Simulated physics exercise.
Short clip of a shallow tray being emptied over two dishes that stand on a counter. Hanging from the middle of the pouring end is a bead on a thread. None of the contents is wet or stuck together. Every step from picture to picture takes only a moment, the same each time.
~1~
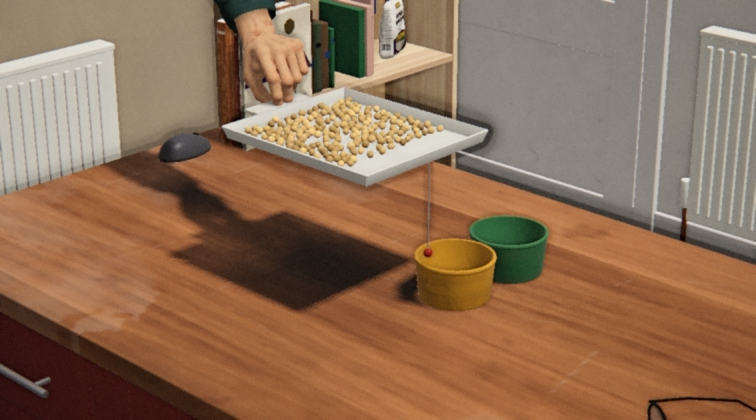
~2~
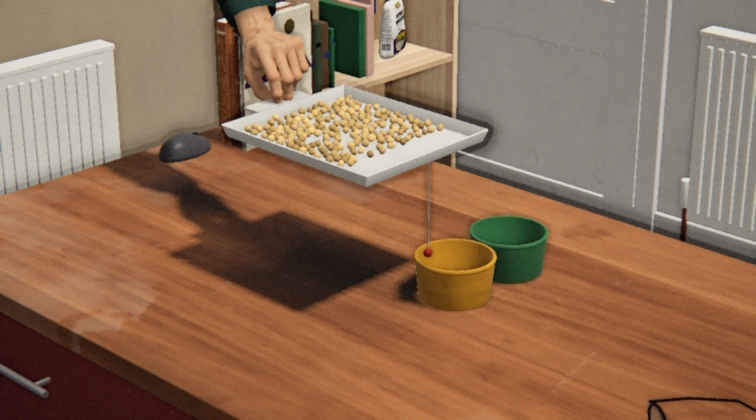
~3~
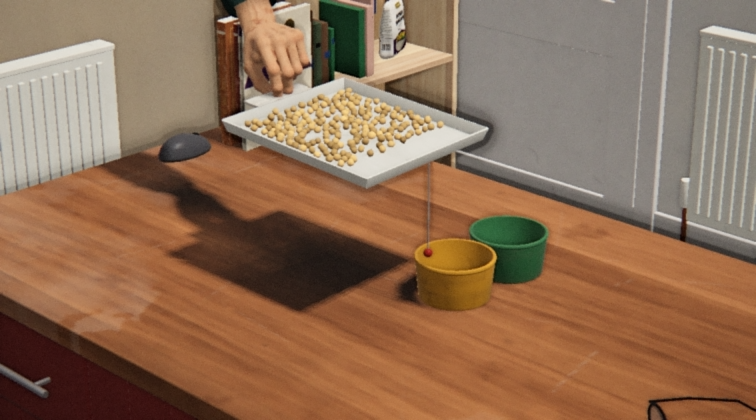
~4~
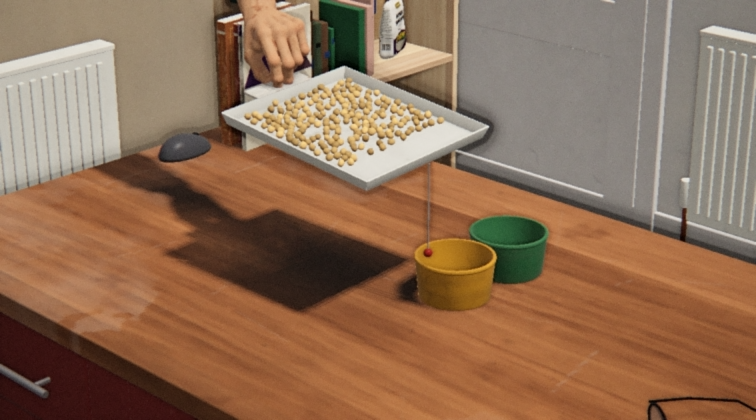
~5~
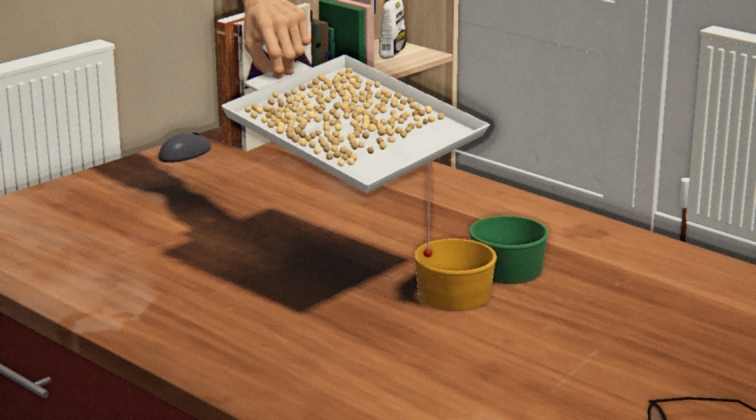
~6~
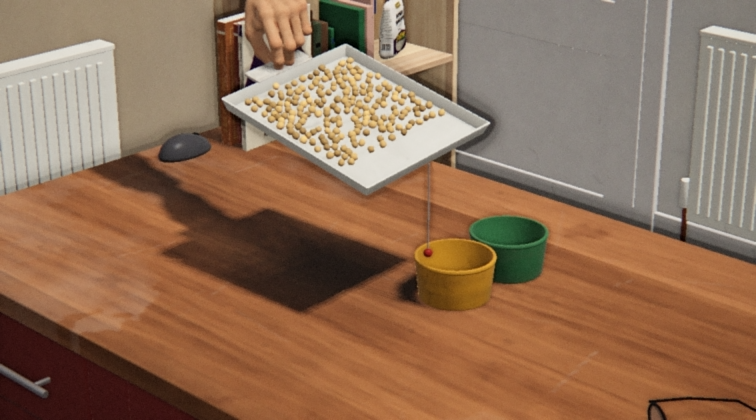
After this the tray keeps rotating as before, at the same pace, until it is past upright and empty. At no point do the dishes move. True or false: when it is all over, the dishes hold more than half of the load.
False.
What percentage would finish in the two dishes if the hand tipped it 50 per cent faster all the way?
Expected result: Around 0 per cent.
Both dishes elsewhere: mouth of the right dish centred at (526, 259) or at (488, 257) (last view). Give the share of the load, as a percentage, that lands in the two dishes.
About 10 per cent first, then about 30 per cent.
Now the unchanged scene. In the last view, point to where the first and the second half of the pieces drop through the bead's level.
Half one: (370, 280), half two: (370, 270).
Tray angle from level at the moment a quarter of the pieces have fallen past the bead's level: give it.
Roughly 90 degrees from level.
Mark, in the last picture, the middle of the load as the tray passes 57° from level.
The load's middle is around (378, 163).
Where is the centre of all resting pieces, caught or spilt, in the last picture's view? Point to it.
Around (378, 339).
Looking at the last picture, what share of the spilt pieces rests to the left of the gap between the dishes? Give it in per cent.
I'd put it at close to 100 per cent.
Just after the last frame, tray tipped steeply; almost all on the tray; just a few outside both; just a few in the air.
A moment on, tray tipped right over; roughly a third on the tray; roughly a third outside both; roughly a quarter in the air.
Further on, tray tipped past a quarter turn; every one outside both.
When it is over, tray tipped past a quarter turn; not one in the left dish; not one in the right dish; every one outside both.
